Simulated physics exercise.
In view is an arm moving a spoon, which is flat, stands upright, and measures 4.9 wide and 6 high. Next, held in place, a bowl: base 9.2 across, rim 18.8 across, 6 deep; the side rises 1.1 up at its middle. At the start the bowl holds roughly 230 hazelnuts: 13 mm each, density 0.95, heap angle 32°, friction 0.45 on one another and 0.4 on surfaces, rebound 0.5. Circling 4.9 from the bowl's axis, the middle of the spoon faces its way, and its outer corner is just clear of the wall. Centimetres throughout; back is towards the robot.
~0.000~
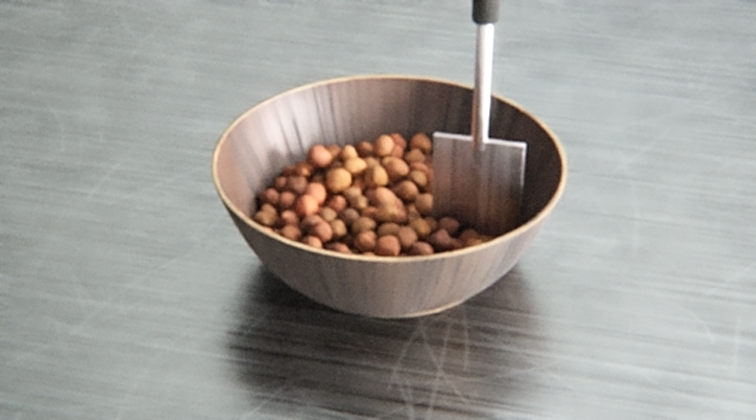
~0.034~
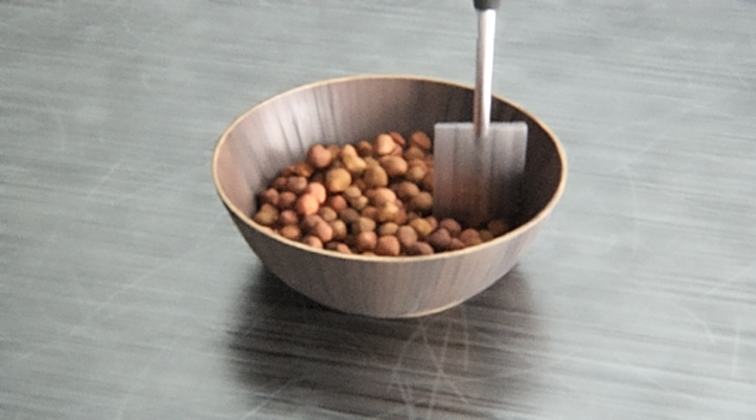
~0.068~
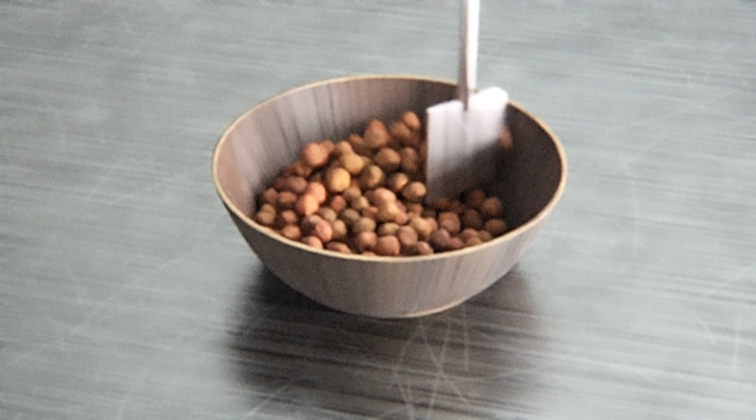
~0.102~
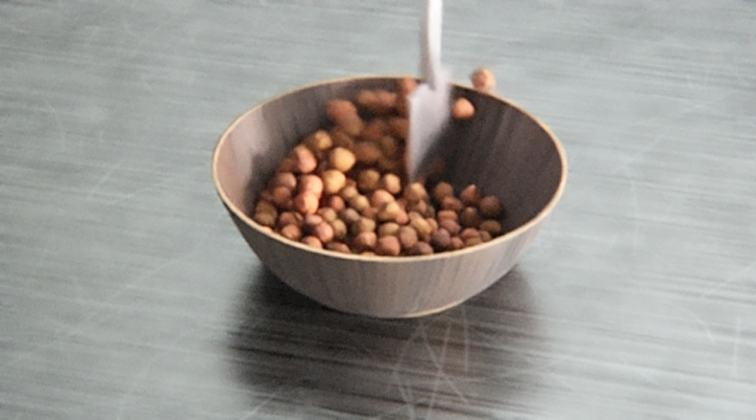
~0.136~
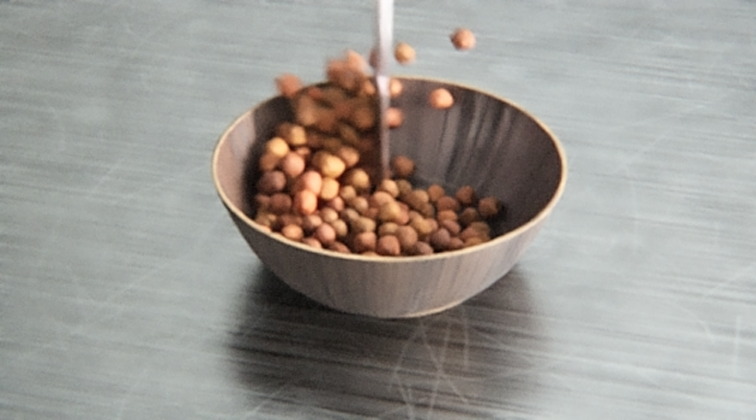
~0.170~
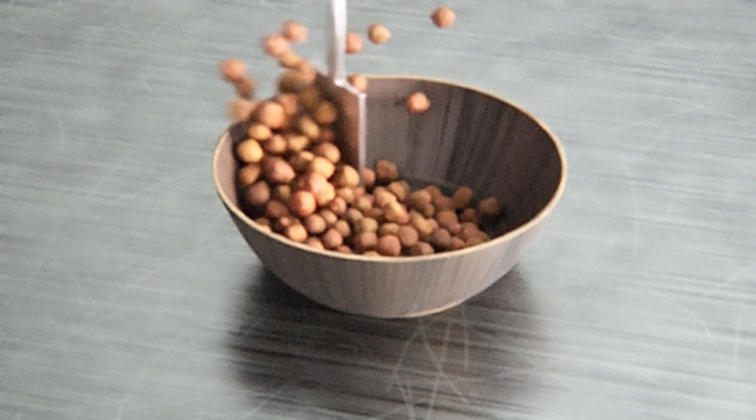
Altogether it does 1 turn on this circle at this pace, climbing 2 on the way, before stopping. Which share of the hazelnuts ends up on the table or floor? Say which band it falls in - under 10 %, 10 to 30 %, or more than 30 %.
It falls between 10 and 30 %.
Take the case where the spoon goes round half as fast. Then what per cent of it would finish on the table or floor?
That would be some 5 percent.
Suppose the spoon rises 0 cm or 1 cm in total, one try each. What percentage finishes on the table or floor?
35 and 30 %.
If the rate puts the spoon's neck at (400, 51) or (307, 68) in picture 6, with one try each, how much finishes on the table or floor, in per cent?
Around 15 and 25 per cent respectively.
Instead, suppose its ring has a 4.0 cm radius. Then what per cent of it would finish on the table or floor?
That would give close to 25 per cent.
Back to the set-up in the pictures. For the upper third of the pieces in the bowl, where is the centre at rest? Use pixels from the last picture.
I'd put it at about (441, 210).
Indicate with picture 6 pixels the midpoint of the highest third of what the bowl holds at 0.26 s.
Centre estimate: Approx. (307, 228) px.
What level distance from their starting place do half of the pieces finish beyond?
Something near 4 cm, measured level.
After 0.26 s, 221° round, highest piece 11 above the table; 210 in the bowl, 2 on the table or floor, 21 in flight or on the tool.
After 0.34 s, 301° round, highest piece 10 above the table; 193 in the bowl, 16 on the table or floor, 24 in flight or on the tool.
After 0.58 s, 0° round, highest piece 4 above the table; 184 in the bowl, 49 on the table or floor.
After 1.28 s, 0° round, highest piece 4 above the table; 184 in the bowl, 49 on the table or floor.
At rest, 184 in the bowl, 49 on the table or floor. That is 21 % on the table or floor.
